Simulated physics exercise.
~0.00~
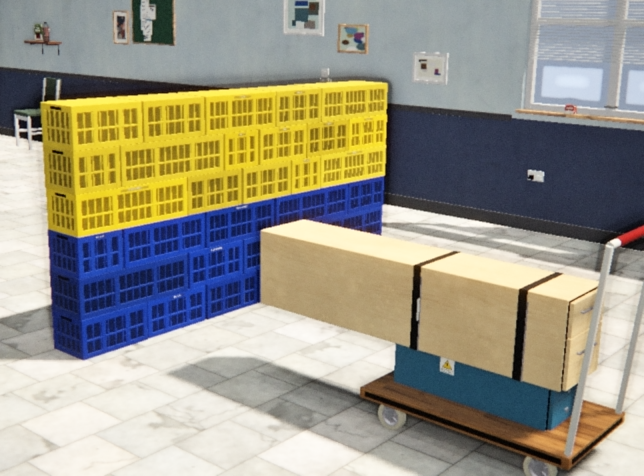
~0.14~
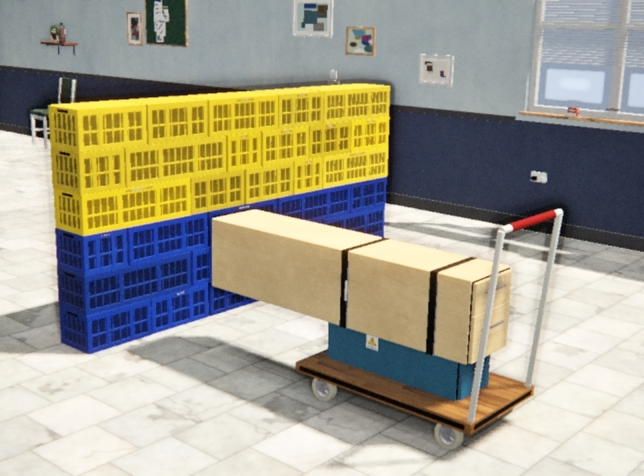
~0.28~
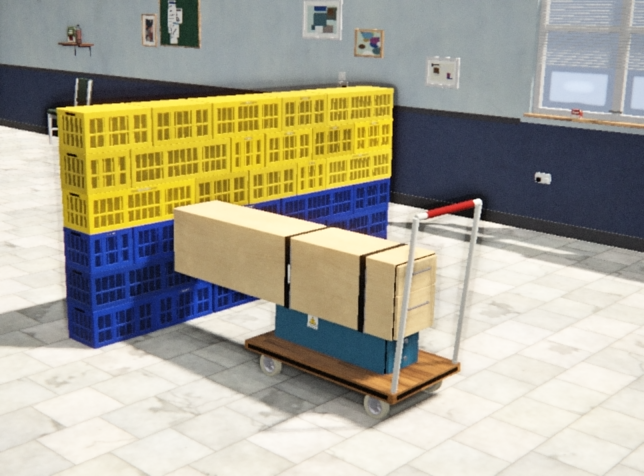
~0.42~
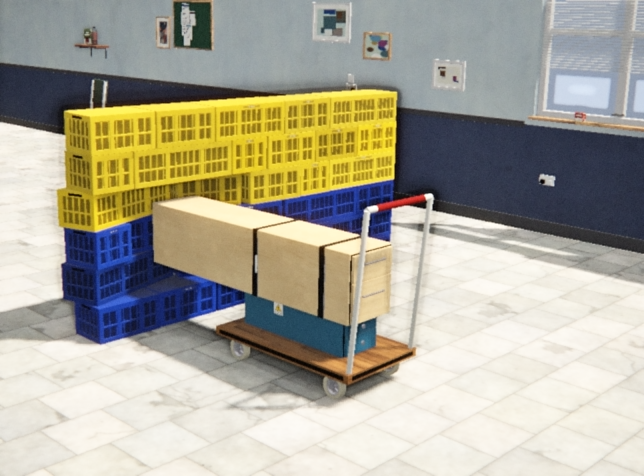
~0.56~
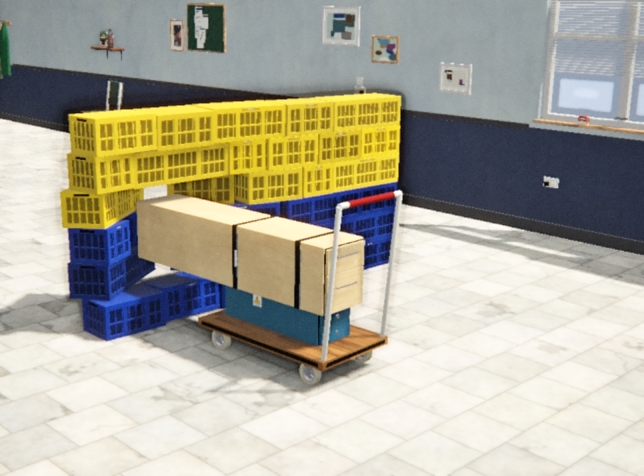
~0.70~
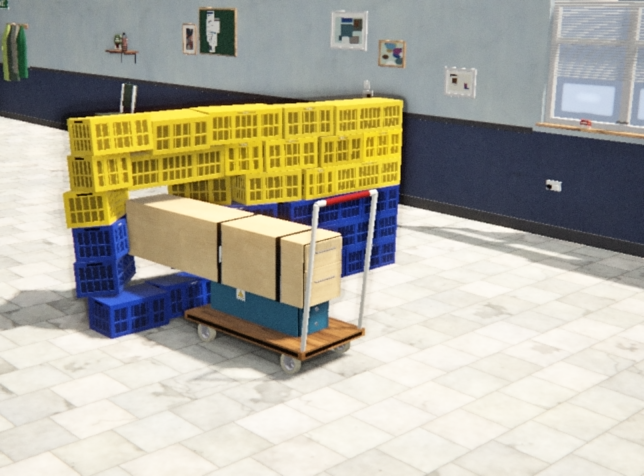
A trolley carrying a long wooden box rolled left into a wall of yellow and blue crates, and the box's front end pushed through, knocking several crates out of line and opening a gap.
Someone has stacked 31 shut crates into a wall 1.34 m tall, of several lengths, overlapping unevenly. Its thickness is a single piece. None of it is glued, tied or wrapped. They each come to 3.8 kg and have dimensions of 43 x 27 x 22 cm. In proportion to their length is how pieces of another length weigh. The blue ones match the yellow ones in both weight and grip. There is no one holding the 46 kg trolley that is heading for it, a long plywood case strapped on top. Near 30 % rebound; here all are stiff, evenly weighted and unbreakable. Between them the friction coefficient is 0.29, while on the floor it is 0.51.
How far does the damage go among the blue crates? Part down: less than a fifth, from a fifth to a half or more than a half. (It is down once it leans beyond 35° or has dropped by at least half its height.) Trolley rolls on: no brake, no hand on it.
One fifth up to half.
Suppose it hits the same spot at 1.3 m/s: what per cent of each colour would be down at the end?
Down at the end: Blue 0 per cent, yellow 0 per cent.
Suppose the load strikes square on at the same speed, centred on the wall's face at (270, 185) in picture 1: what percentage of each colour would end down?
Then blue would be 10 per cent down and yellow 60 per cent.
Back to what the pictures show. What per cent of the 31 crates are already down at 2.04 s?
By then, 50 per cent.
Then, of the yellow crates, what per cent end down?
Yellow: 70 per cent.
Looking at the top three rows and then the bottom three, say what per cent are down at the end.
For the top it's 70 in a hundred, for the bottom 30 in a hundred.
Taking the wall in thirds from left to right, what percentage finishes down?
The thirds come out at 80 on the left, 70 in the middle and 0 on the right, in per cent.
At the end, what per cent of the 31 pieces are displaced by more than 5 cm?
The shifted ones make up 60 per cent.
By 1.00 s, load 75 cm past the wall's line, still rolling; 1 of the 15 blue crates down (2 of 31 in all colours); top blue crate unmoved; top yellow crate tilted 6°.
By 1.44 s, load 81 cm past the wall's line, stopped; 2 of the 15 blue crates down (10 of 31 in all colours); top blue crate unmoved; top yellow crate tilted 32°, 14 cm lower.
By 2.04 s, load 80 cm past the wall's line, stopped; 5 of the 15 blue crates down (16 of 31 in all colours); top blue crate unmoved; top yellow crate on its side.
When it is over (3.7 s), load 80 cm past the wall's line, stopped; 5 of the 15 blue crates down (16 of 31 in all colours); top blue crate unmoved; top yellow crate upside down. That is 33 per cent. In pixels of the last frame, middles, top blue crate near (315, 208), top yellow crate near (185, 207).
